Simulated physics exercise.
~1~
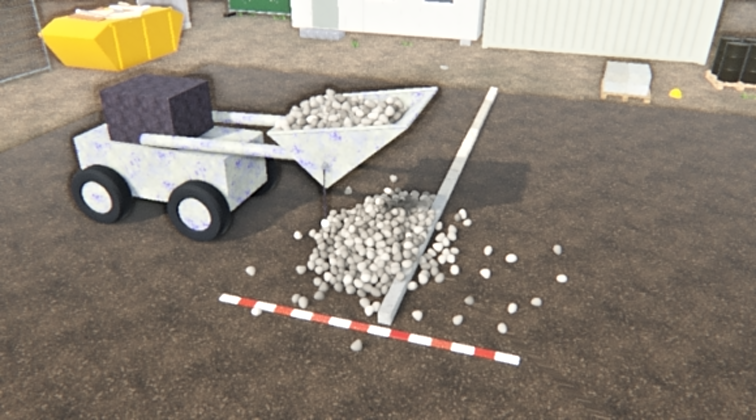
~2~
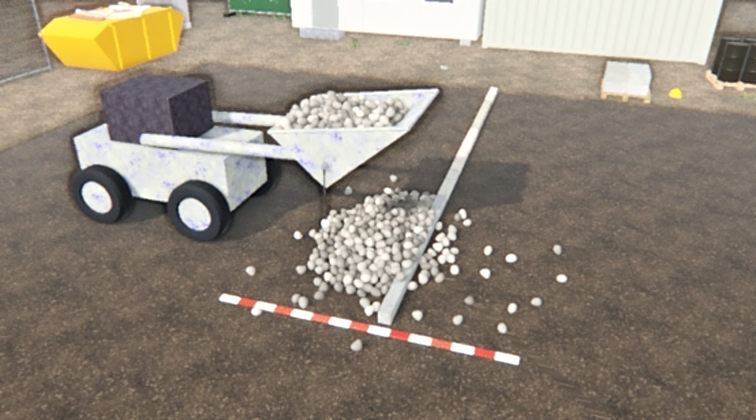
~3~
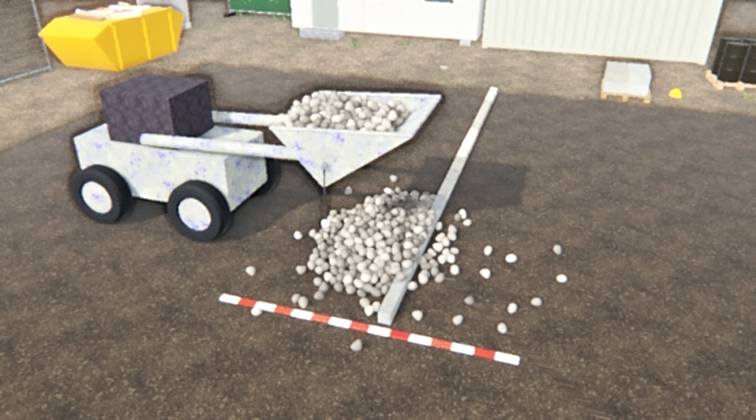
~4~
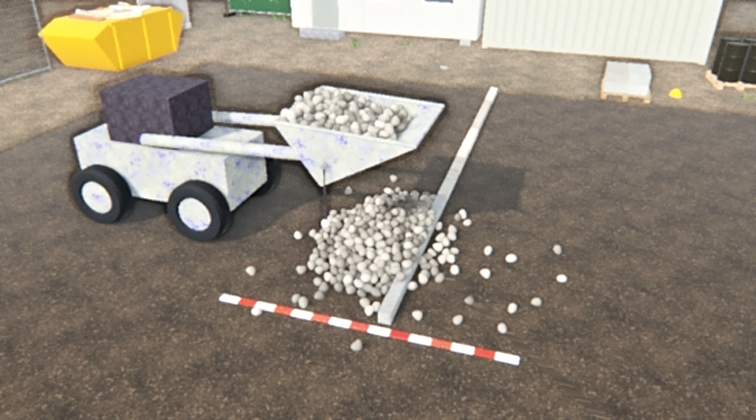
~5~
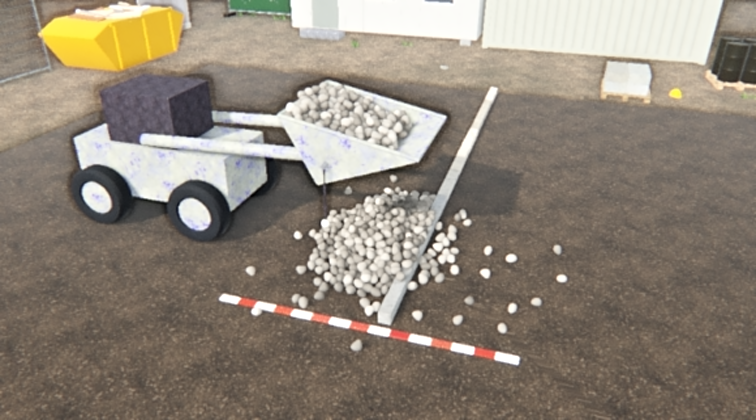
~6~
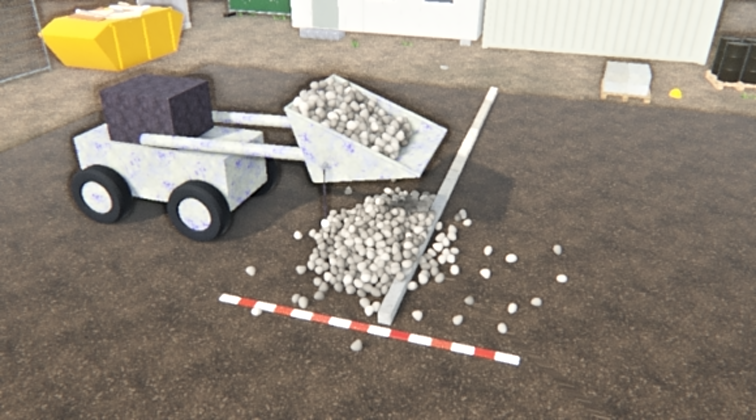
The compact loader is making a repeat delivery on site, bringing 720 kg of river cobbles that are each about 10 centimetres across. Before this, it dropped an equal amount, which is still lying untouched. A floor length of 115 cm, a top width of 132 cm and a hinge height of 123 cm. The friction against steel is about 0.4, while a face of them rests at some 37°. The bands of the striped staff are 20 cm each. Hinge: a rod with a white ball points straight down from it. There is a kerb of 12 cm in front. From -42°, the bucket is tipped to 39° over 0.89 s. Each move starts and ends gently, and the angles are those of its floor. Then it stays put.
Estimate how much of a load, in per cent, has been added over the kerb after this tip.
Roughly 86 per cent of a load has been added.
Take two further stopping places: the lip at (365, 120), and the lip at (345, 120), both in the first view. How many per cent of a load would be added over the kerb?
35 % and 15 %.
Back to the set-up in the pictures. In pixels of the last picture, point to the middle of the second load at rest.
In the last view, somewhere near (459, 248).
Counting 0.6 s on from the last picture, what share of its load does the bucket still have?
Around 75 in a hundred.
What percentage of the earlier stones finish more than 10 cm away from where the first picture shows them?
5 per cent.
Then, 0.3 s after the last picture the floor is at 27°; in per cent of one load, 100 in the bucket, 94 on this side of the kerb, 6 over the kerb; the foremost stones are at (520, 279).
Then, 0.6 s after the last picture the floor is at 39°; in per cent of one load, 76 in the bucket, 113 on this side of the kerb, 12 over the kerb; the foremost stones are at (520, 279).
Then, 1.0 s after the last picture the floor is at 39°; in per cent of one load, 23 in the bucket, 117 on this side of the kerb, 60 over the kerb; the foremost stones are at (528, 278).
Then, 3.8 s after the last picture the floor is at 39°; in per cent of one load, 0 in the bucket, 108 on this side of the kerb, 92 over the kerb; the foremost stones are at (695, 295). Net gain over the kerb, 86.
